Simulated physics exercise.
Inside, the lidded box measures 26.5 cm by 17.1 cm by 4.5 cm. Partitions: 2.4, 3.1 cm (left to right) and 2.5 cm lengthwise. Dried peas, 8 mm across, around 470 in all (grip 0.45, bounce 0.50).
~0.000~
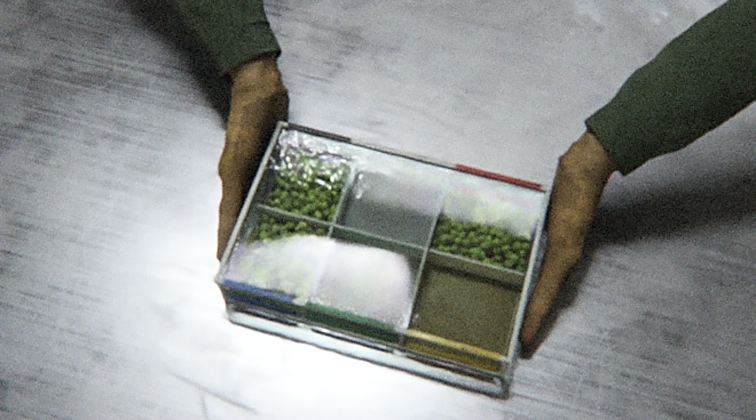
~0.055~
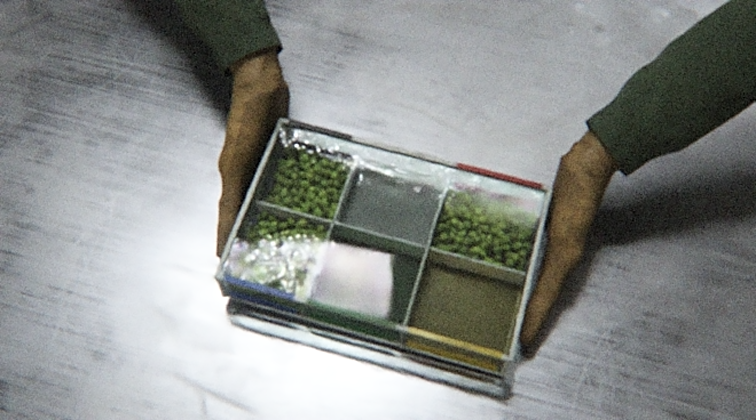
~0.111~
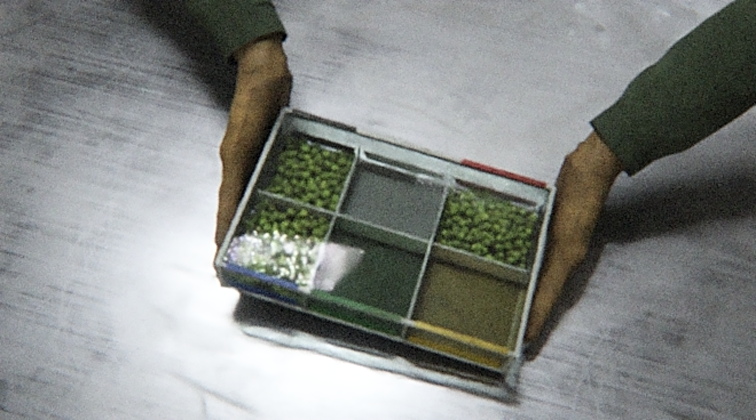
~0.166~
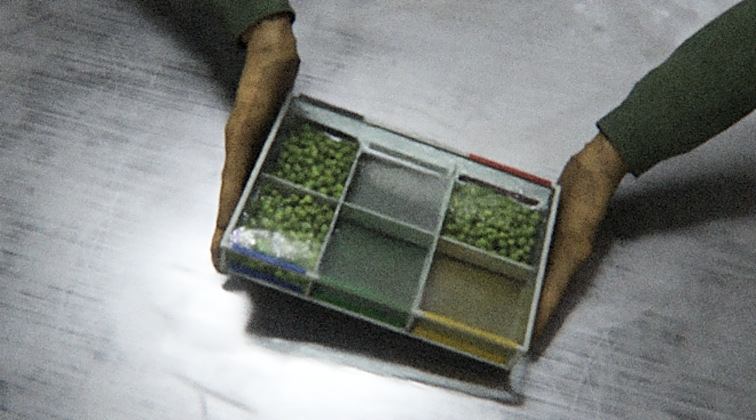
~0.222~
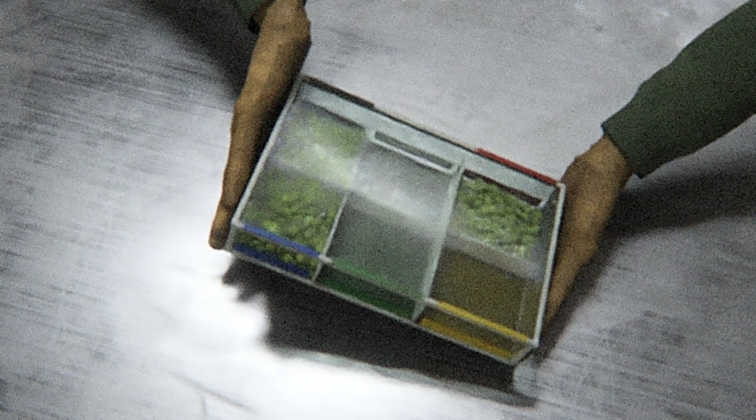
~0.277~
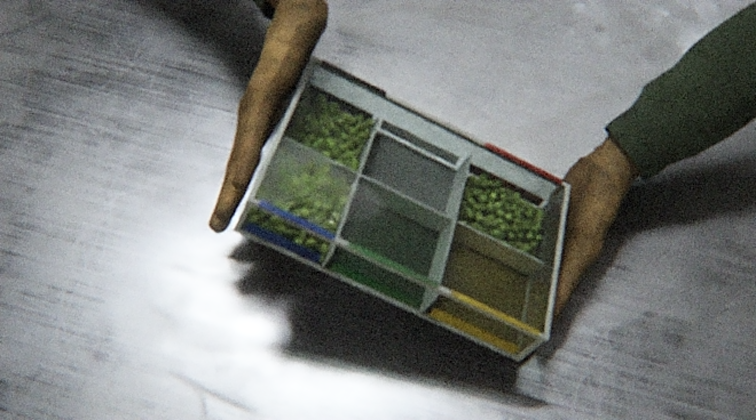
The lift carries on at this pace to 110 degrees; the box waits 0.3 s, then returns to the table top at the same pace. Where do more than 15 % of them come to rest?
Red compartment: Above; blue compartment: Below; green compartment: Below; yellow compartment: Below; white compartment: Above; black compartment: Below.
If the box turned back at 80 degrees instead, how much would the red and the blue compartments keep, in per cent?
In that case red 50; blue 5.
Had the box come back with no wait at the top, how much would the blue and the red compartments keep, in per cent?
Blue 0; red 70.
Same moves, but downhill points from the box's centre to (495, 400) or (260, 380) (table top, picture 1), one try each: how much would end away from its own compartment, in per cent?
About 70 and 55 per cent.
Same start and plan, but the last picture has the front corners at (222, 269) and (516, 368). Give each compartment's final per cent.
Red 25, blue 5, green 30, yellow 40, white 0, black 0.
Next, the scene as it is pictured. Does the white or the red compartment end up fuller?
The red compartment.
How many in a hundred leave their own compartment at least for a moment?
Roughly 60 per cent.
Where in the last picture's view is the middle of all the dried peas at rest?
Near (488, 223).
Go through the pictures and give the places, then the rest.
Box tilt 0 degrees, front corners at (219, 279) and (507, 358); red 35 %, blue 35 %, black 25 %, in the first picture.
Box tilt 1 degrees, front corners at (219, 275) and (509, 357), in the second picture.
Box tilt 6 degrees, front corners at (221, 263) and (514, 353), lowest corner right back, in the third picture.
Box tilt 12 degrees, front corners at (227, 244) and (523, 347), lowest corner right back, in the fourth picture.
Box tilt 18 degrees, front corners at (237, 222) and (533, 342), lowest corner right back, in the fifth picture.
Box tilt 24 degrees, front corners at (253, 200) and (544, 336), lowest corner right back; red 35 %, blue 35 %, black 25 %. The box's pace is about 110 degrees a second, in the sixth picture.
After 1.29 s, tilt 110 degrees; red 65 %, white 20 %, black 10 %.
After 1.97 s, tilt 55 degrees; red 70 %, yellow 5 %, white 20 %, black 5 %.
Then, at 2.68 s, tilt 0 degrees; red 70 %, yellow 5 %, white 25 %, black 5 %.
By 3.2 s all is still; red 70 %, blue 0 %, green 0 %, yellow 5 %, white 25 %, black 5 %.
